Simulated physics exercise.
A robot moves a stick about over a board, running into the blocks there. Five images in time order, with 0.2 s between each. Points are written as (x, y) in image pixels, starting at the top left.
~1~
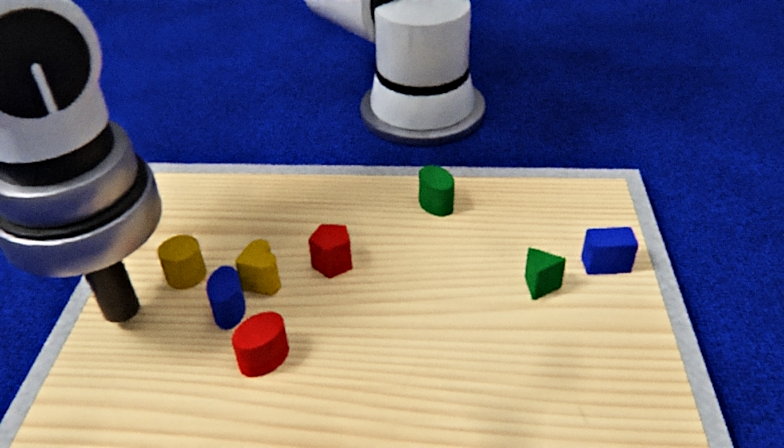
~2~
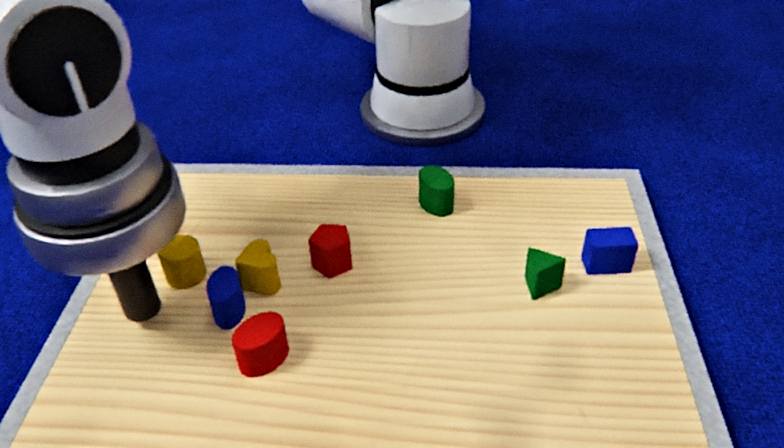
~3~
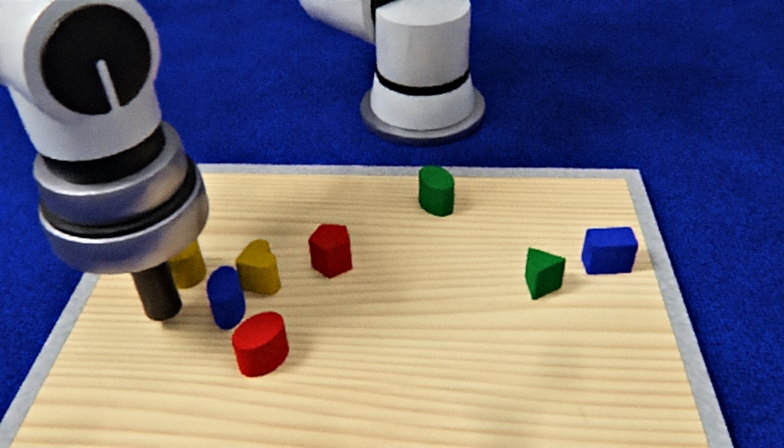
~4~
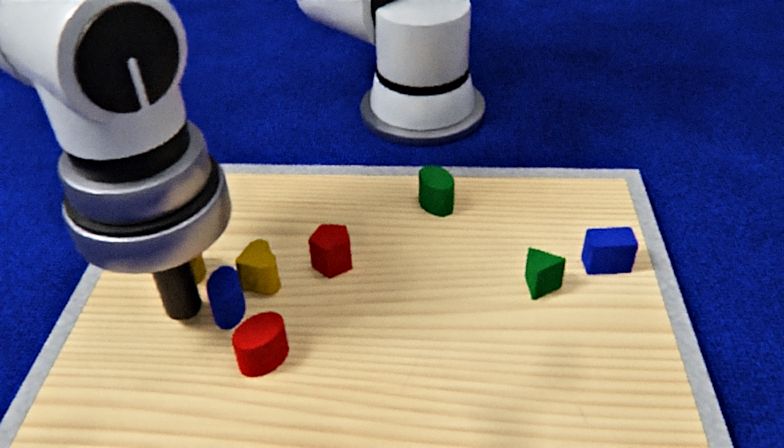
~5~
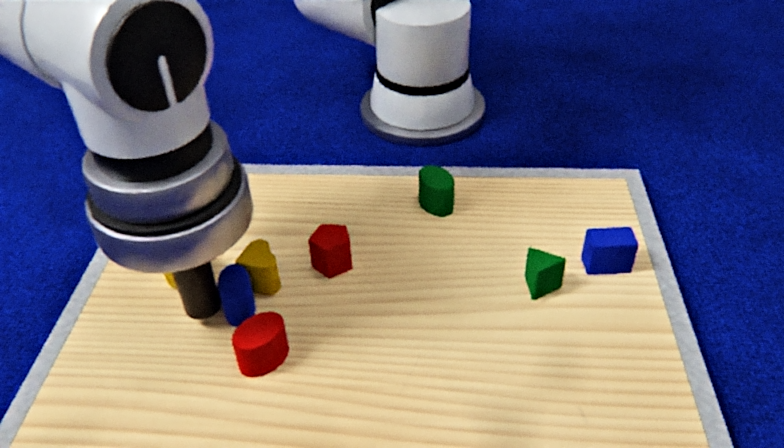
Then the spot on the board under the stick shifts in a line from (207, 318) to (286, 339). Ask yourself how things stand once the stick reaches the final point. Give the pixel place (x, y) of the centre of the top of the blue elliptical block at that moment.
Pixel (263, 277).
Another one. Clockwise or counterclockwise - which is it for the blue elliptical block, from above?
The twist is anticlockwise.
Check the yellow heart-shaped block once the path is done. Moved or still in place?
Once the stick is done, the yellow heart-shaped block remains in the old spot.
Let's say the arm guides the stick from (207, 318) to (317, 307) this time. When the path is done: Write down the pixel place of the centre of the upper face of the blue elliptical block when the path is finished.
Its top centre lands on (303, 256).
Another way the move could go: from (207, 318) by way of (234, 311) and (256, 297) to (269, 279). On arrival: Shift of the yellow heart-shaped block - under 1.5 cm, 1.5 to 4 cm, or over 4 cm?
The best fit is over 4 cm.
On the path given first. Halfway along, stick (245, 317); blue elliptical block (263, 277), turned 65° anticlockwise.
At the end, stick (284, 329); blue elliptical block (263, 277), turned 65° anticlockwise; yellow heart-shaped block still; red elliptical block (269, 342), turned 45° clockwise.
